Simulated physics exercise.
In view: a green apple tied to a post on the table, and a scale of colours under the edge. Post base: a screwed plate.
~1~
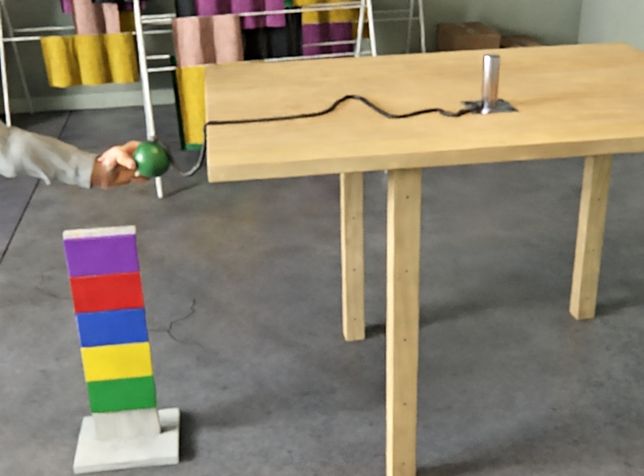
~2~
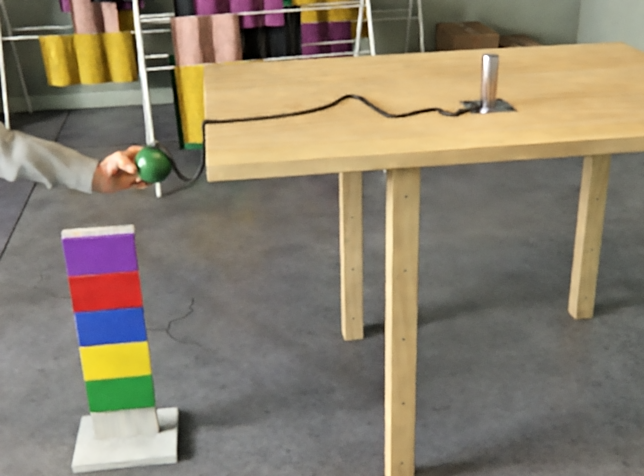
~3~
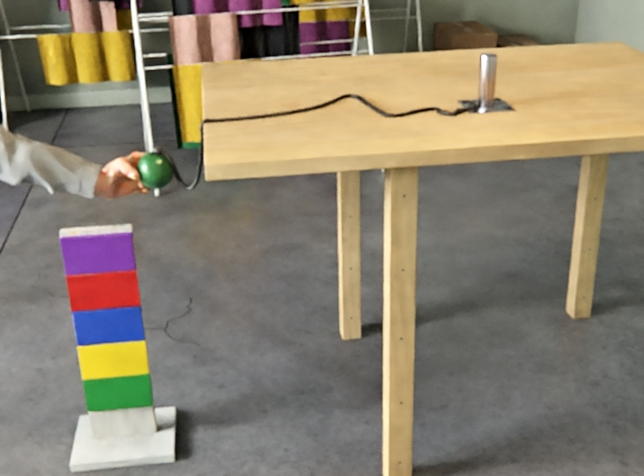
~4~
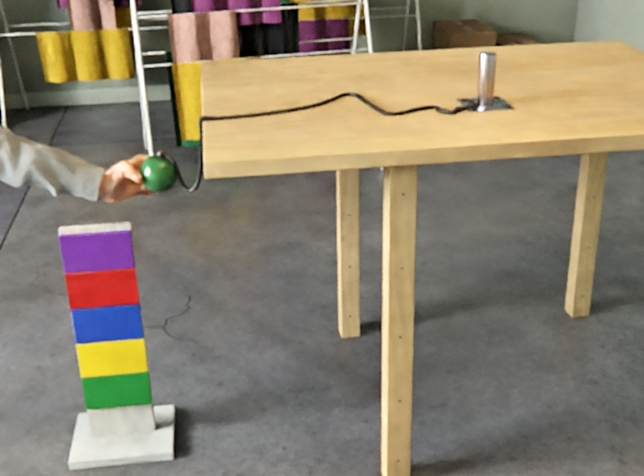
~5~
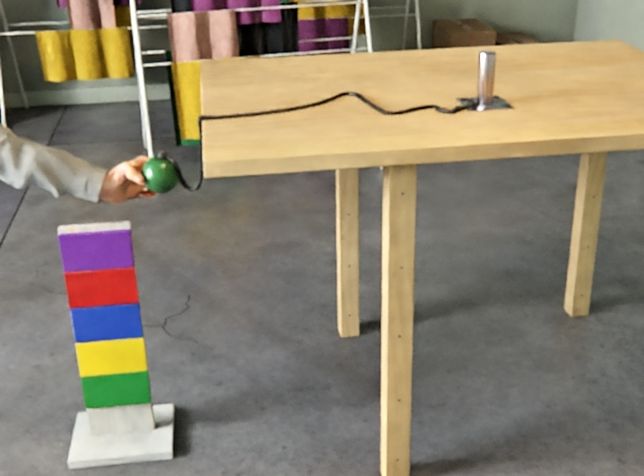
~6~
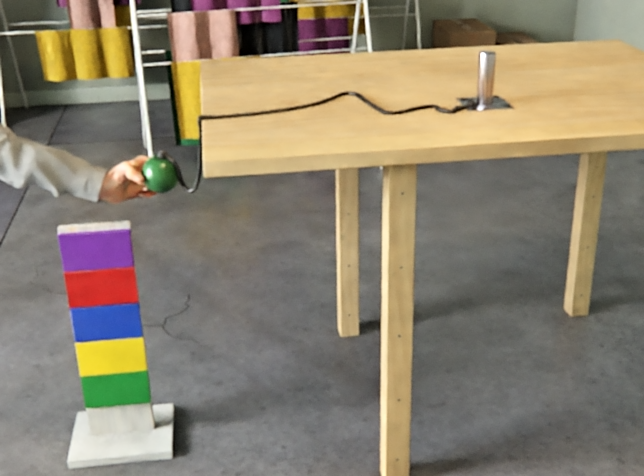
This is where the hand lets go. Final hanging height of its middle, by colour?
Yellow band.
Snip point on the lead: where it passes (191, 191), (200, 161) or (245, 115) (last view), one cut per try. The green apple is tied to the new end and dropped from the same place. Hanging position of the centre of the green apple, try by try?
I'd expect it near (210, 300) on the first try, near (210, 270) on the second and near (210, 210) on the third.
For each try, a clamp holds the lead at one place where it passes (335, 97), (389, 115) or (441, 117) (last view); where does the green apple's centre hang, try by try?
It ends up near (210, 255) the first time, (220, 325) the second and (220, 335) the third.
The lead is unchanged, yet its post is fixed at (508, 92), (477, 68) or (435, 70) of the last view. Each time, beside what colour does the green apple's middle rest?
For the first it is blue, for the second blue, for the third yellow.
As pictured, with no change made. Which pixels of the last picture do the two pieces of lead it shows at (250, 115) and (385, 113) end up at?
I'd say about (207, 181) for one and about (344, 108) for the other.
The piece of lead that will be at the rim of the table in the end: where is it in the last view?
The bit in question sits close to (310, 106).
Early on, apple near (194, 336); level with yellow.
Midway, apple near (240, 335); level with yellow.
Near the end, apple near (208, 347); level with yellow.
Finally, apple near (224, 347); level with yellow. Its centre hangs level with the yellow band.
